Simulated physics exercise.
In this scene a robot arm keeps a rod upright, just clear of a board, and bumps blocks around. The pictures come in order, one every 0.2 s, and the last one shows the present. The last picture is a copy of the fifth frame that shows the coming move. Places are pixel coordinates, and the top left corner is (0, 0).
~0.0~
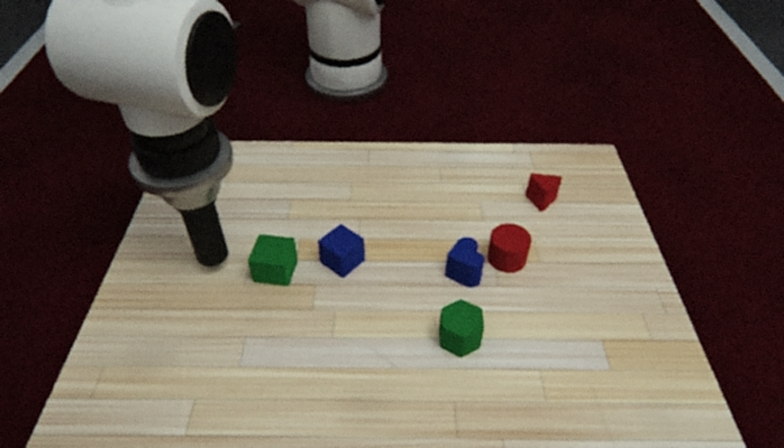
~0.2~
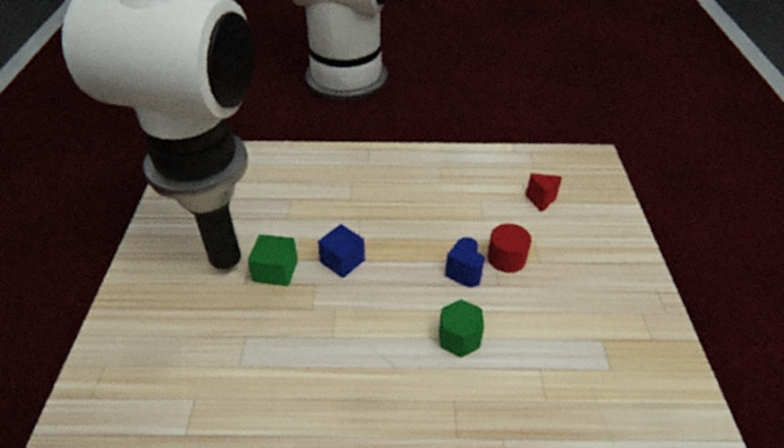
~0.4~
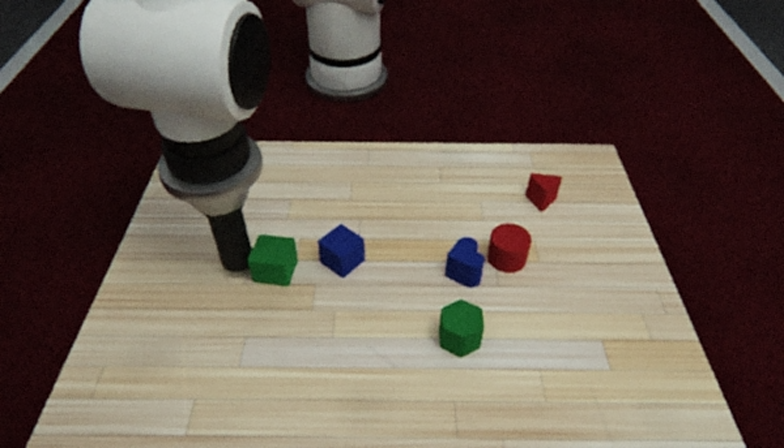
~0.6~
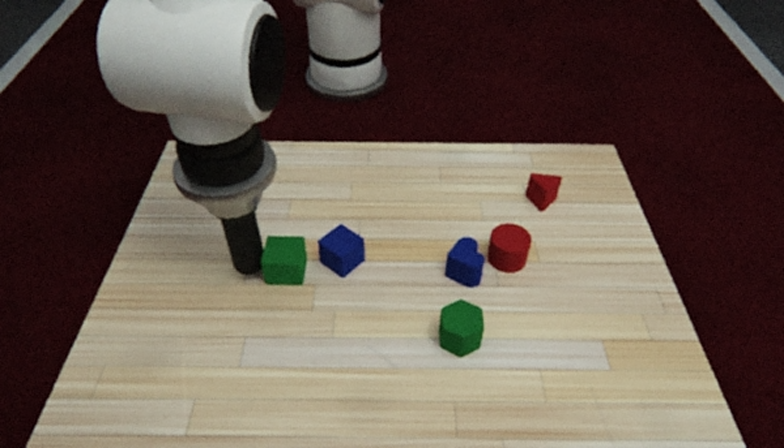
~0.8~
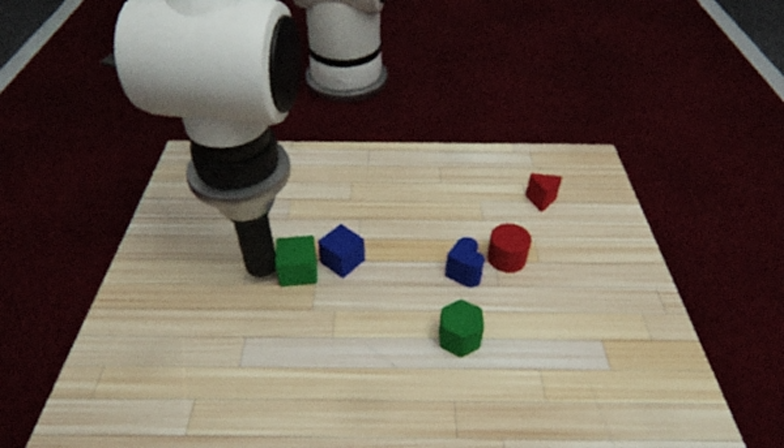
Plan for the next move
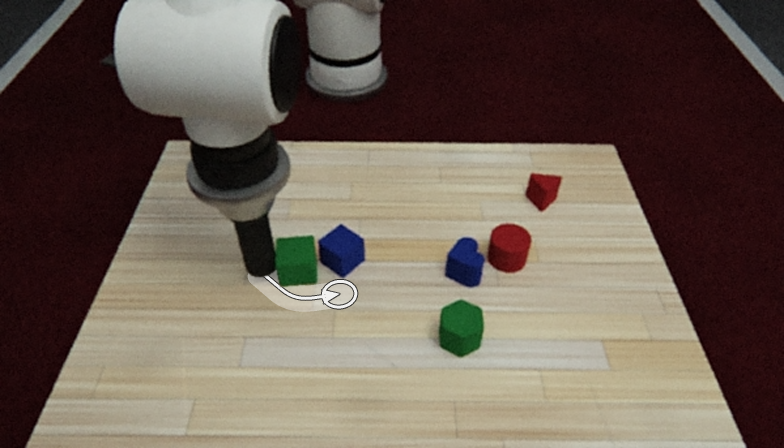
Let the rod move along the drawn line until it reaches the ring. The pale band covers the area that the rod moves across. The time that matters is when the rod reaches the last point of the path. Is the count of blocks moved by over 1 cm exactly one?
In short: No.
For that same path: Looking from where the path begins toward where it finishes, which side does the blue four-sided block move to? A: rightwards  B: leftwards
It's B.
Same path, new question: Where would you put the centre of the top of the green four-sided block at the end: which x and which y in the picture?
Pixel (350, 246).
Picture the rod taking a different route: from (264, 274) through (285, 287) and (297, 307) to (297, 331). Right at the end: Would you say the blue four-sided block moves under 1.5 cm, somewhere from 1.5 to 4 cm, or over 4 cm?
Distance: Less than 1.5 cm.
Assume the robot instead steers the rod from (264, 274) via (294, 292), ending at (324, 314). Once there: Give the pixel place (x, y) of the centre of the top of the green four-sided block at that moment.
Its top middle: (320, 252).
Drawn move, from (264, 274) by way of (283, 290) and (309, 298) to (340, 294).
What follows on the original path. Halfway along, rod at (295, 288); green four-sided block at (316, 253), turned 45° anticlockwise; blue four-sided block at (347, 236).
At the end, rod at (339, 285); green four-sided block at (350, 246), turned 80° anticlockwise; blue four-sided block at (363, 221), turned 35° anticlockwise.
